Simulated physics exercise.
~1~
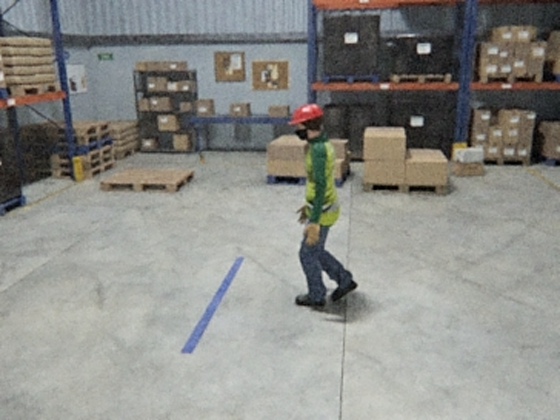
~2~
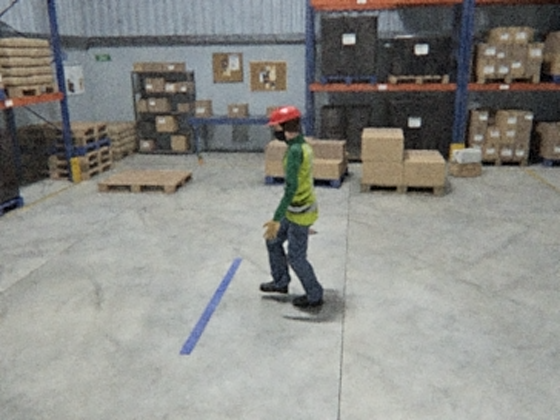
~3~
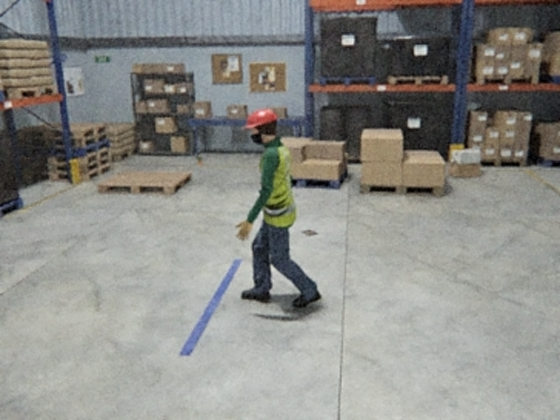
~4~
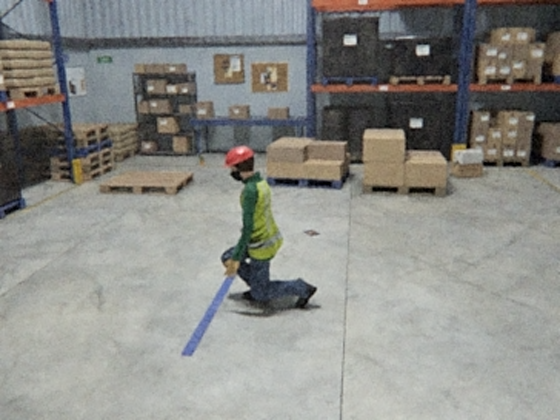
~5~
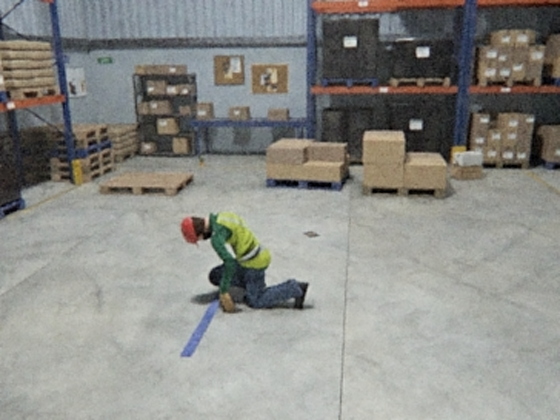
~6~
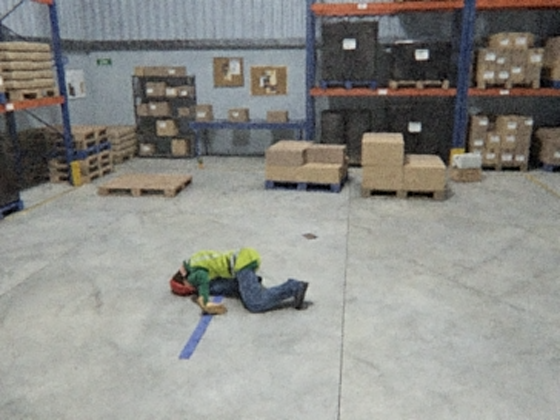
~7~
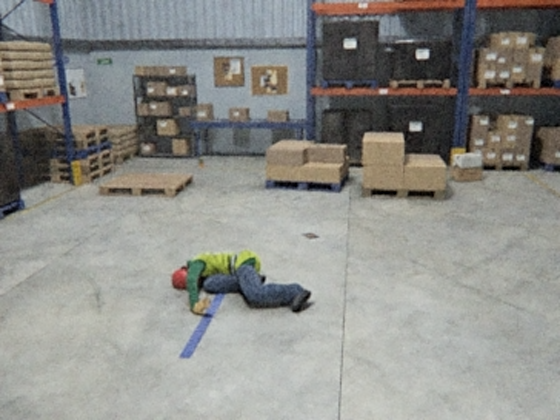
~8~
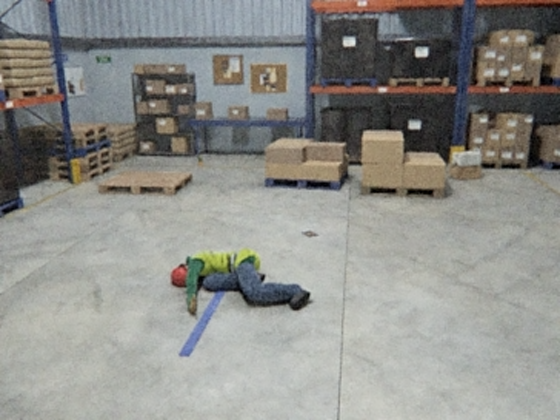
In a warehouse with shelving, pallets and stacked boxes along the back, a worker in a red hard hat, green sleeves and a yellow vest walks left across the concrete floor towards a blue strip. Close to the strip, the worker's knees bend and the body sinks down into a kneel. The torso then tips forward and left, with the arms hanging low near the floor. The worker slumps down onto the concrete, and an arm shifts slightly. At the end the worker lies still, head and chest past the strip, hips and legs short of it.
